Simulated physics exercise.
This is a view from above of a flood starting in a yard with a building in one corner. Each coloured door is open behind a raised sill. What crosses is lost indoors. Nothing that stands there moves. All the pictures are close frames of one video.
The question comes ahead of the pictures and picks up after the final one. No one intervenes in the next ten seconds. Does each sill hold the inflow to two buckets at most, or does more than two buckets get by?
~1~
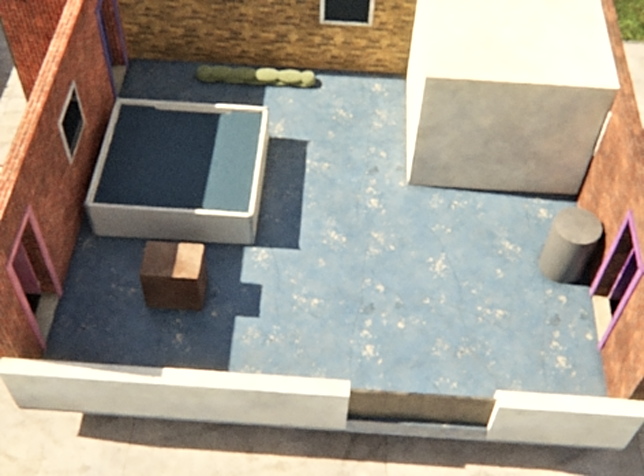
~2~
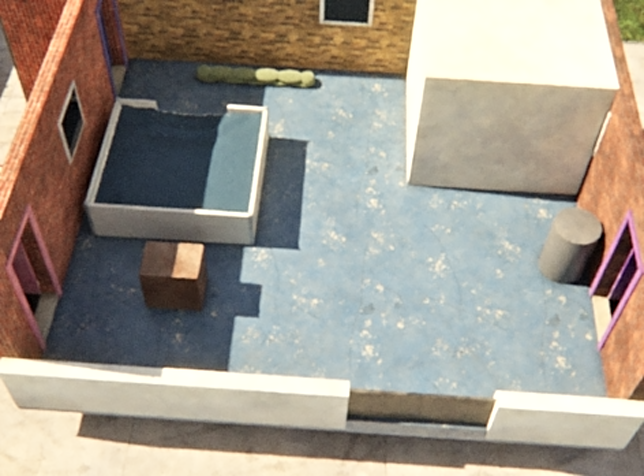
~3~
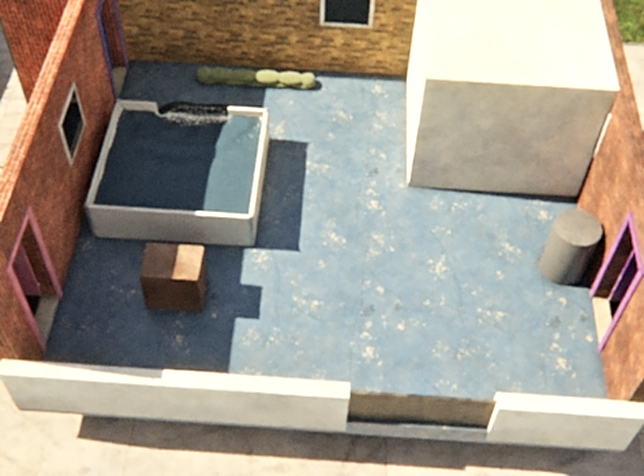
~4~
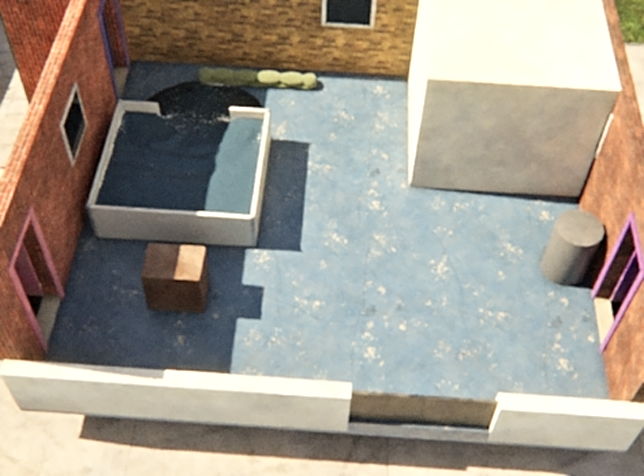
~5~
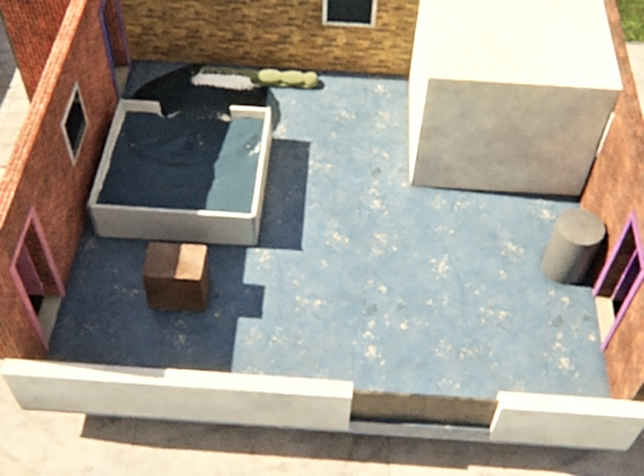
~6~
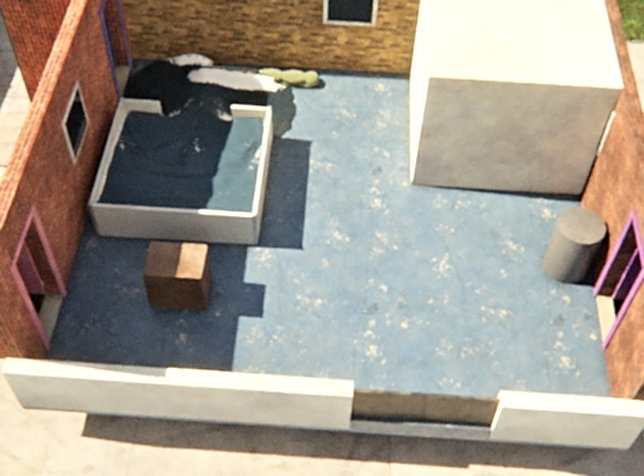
One by one: I predict the blue door will overshoot two buckets; I predict the pink door will remain at two buckets or below; I predict the purple door will remain at two buckets or below.
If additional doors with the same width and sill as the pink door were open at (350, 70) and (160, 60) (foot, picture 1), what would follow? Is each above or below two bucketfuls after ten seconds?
Well, the first one doesn't reach it and the other one overshoots.
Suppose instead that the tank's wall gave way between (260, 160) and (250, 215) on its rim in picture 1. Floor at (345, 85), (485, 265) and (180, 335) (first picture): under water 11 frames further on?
Respectively: Parched, drenched and parched.
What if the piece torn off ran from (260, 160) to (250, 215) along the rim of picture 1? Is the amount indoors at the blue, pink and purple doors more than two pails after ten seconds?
I reckon the blue door will stay beneath the mark, the pink door will stay beneath the mark, and the purple door will get past the mark.
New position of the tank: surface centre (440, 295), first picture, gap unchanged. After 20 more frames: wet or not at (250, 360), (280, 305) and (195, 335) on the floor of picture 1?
Spot by spot, in the order asked: Untouched, untouched, untouched.
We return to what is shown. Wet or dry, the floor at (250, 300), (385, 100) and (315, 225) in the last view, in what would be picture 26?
Point by point: Not yet wet, inundated, not yet wet.
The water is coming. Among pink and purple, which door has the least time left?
I'd go with the pink-painted one.
A moment on, water covers 15 % of the floor; the blue door wet at the sill, nothing in, the pink door not reached, the purple door not reached.
Next, water covers 25 % of the floor; the blue door over two buckets in, the pink door not reached, the purple door not reached.
Then, water covers 35 % of the floor; the blue door far over two buckets in, the pink door wet at the sill, nothing in, the purple door not reached.
Later, water covers 70 % of the floor; the blue door far over two buckets in, the pink door wet at the sill, nothing in, the purple door not reached.
In the end, water covers 85 % of the floor; the blue door far over two buckets in, the pink door wet at the sill, nothing in, the purple door not reached.
